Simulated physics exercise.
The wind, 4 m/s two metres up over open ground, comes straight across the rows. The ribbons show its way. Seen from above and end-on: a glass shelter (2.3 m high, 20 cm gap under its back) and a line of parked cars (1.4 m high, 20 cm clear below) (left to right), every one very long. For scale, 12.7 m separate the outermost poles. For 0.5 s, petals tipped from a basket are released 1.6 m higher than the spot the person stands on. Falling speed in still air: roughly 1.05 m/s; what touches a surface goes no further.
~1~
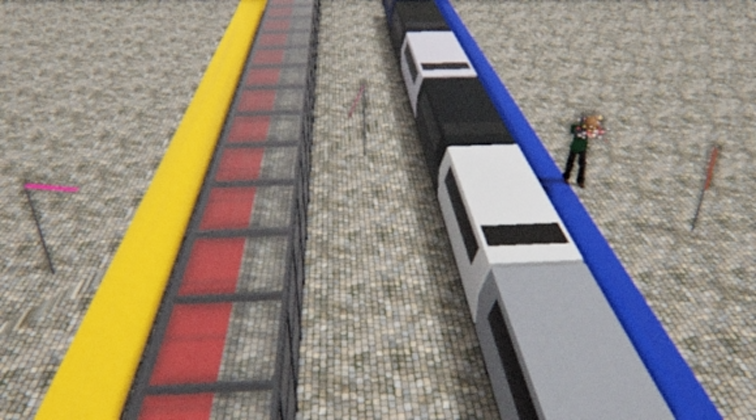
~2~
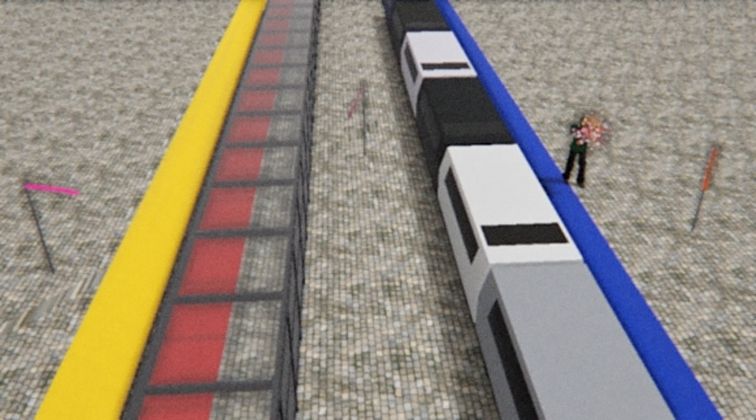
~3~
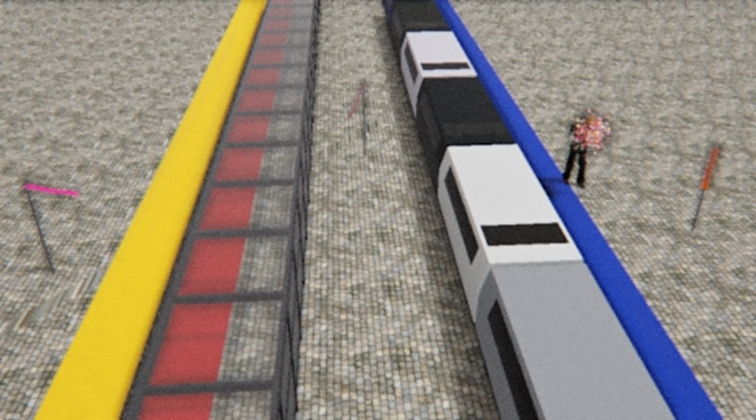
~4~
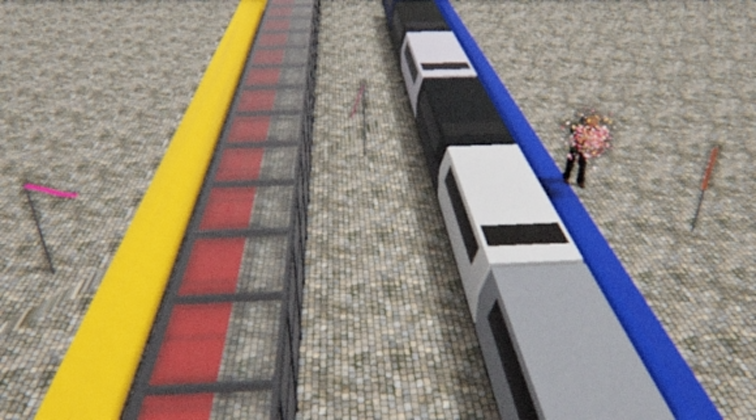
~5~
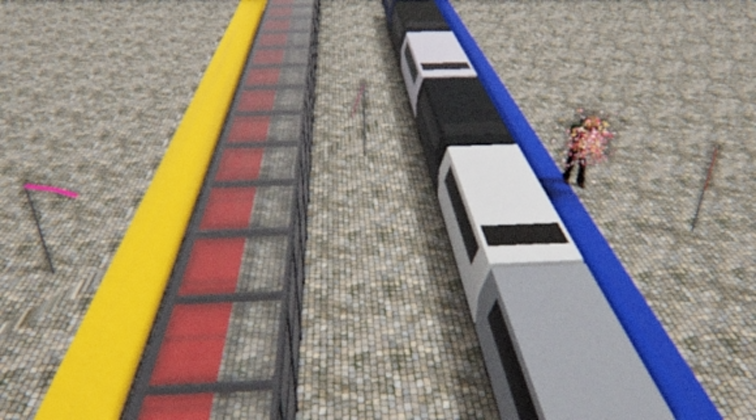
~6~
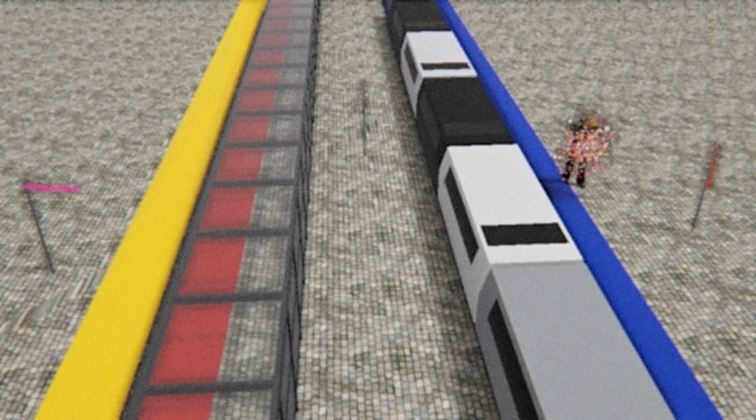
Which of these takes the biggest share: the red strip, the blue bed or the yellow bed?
The biggest share falls on the blue one.
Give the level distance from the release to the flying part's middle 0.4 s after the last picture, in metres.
Roughly 0.0 m.
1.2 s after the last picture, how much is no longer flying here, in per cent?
About 45 %.
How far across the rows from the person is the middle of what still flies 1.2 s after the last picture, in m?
About 0.5 m.
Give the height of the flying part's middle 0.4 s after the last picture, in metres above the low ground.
About 0.8 m.
Then, 0.4 s after the last picture, 1 % lies on the blue bed, 0 % on the red strip and 0 % on the yellow bed; 2 % has touched down or left; the middle of what still flies is 0.9 m above the low ground, near (576, 162).
Then, 1.2 s after the last picture, 34 % lies on the blue bed, 0 % on the red strip and 0 % on the yellow bed; 46 % has touched down or left; the middle of what still flies is 0.6 m above the low ground, near (562, 176).
Then, 2.7 s after the last picture, 67 % lies on the blue bed, 0 % on the red strip and 0 % on the yellow bed; 86 % has touched down or left; the middle of what still flies is 0.5 m above the low ground, near (552, 185).
Then, 7.2 s after the last picture, 75 % lies on the blue bed, 0 % on the red strip and 0 % on the yellow bed; 99 % has touched down or left.
Then, 44.2 s after the last picture, 75 % lies on the blue bed, 0 % on the red strip and 0 % on the yellow bed; 100 % has touched down or left.
